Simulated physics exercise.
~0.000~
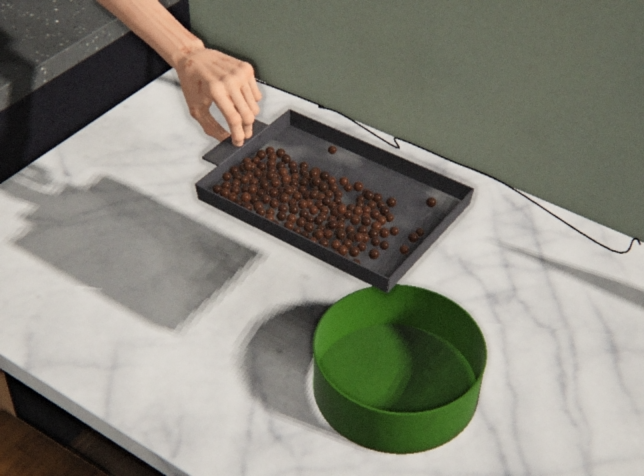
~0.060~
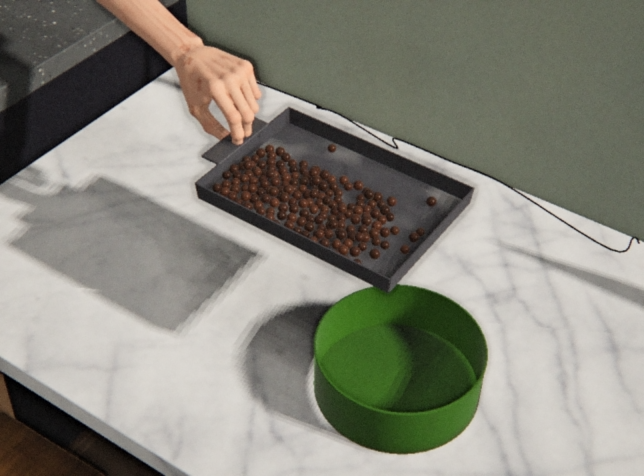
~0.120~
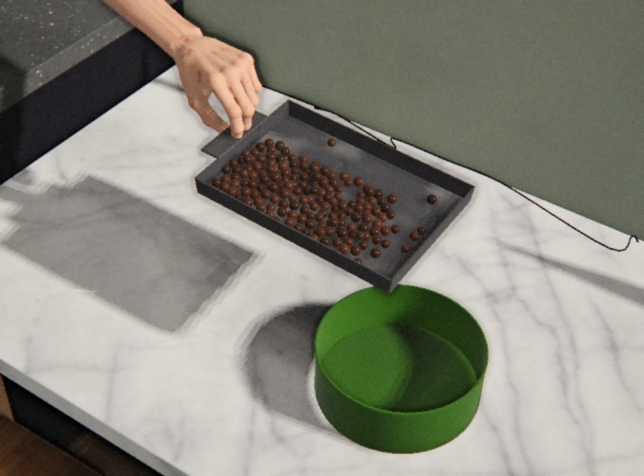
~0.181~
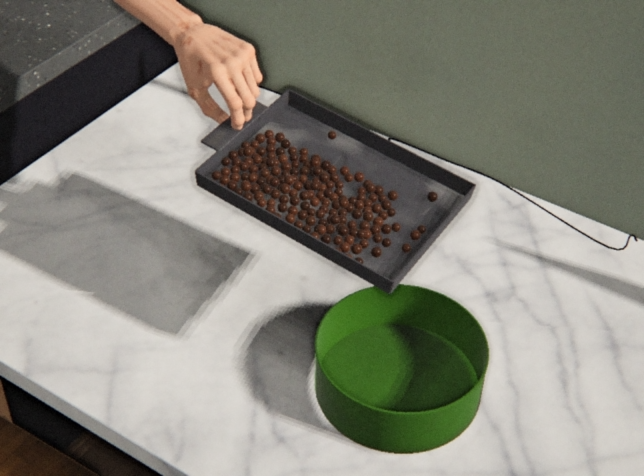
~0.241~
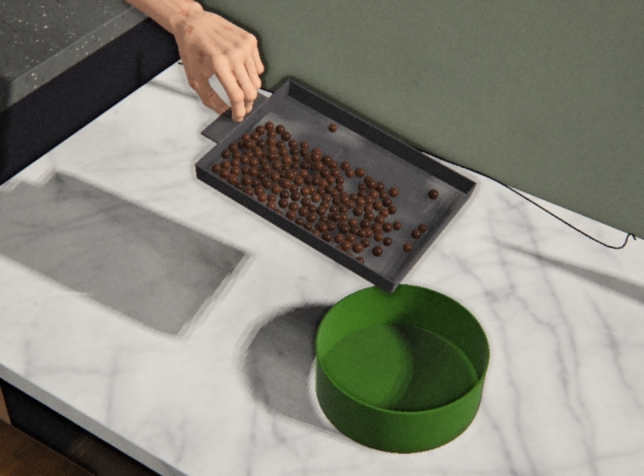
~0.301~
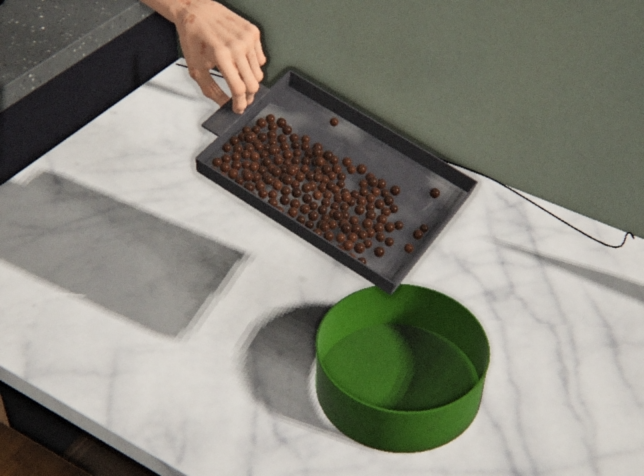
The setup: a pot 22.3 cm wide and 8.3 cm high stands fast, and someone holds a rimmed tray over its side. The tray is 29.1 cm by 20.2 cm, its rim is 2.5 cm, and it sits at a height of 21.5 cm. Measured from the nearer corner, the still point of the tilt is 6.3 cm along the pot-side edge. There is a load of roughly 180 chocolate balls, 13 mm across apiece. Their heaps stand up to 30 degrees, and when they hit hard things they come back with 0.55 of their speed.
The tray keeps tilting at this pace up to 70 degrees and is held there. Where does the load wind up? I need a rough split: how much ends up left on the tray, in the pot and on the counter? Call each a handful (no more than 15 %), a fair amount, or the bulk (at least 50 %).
Here is the split. Tray: The bulk; pot: A handful; counter: A handful.
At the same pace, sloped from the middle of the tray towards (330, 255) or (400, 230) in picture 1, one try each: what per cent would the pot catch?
That would be close to 10 per cent and then close to 0 per cent.
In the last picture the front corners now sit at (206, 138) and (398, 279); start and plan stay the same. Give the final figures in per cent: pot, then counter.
Split: Pot = 5, counter = 0.
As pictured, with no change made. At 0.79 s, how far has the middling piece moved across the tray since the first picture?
About 5 cm.
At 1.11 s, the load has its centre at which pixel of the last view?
The load's centre is near (381, 214) at that time.
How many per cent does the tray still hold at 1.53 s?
Load share: Around 95%.
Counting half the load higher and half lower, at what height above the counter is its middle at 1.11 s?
I'd put it near 28 cm.
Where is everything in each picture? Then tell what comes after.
Tray tilt 0 degrees, front corners at (197, 184) and (388, 277); middle of the pieces at (309, 204); pot at (400, 345), in the first frame.
Tray tilt 1 degrees, front corners at (197, 183) and (390, 278); middle of the pieces at (309, 203), in the second frame.
Tray tilt 3 degrees, front corners at (197, 178) and (391, 279), lowest corner right front; middle of the pieces at (309, 199), in the third frame.
Tray tilt 7 degrees, front corners at (197, 171) and (393, 280), lowest corner right front; middle of the pieces at (310, 195), in the fourth frame.
Tray tilt 10 degrees, front corners at (198, 164) and (394, 281), lowest corner right front; middle of the pieces at (311, 190), in the fifth frame.
Tray tilt 13 degrees, front corners at (198, 158) and (395, 282), lowest corner right front; middle of the pieces at (312, 186); pot at (403, 344). Its pace works out near 55 degrees a second, in the sixth frame.
After 0.79 s, tilt 40 degrees; the tray holds 100 %, the pot 0 %.
After 1.11 s, tilt 58 degrees; the tray holds 100 %, the pot 0 %.
Then, at 1.53 s, tilt 70 degrees; the tray holds 95 %, the pot 5 %.
At rest (2.5 s), tray 95 %, pot 5 %, counter 0 %.
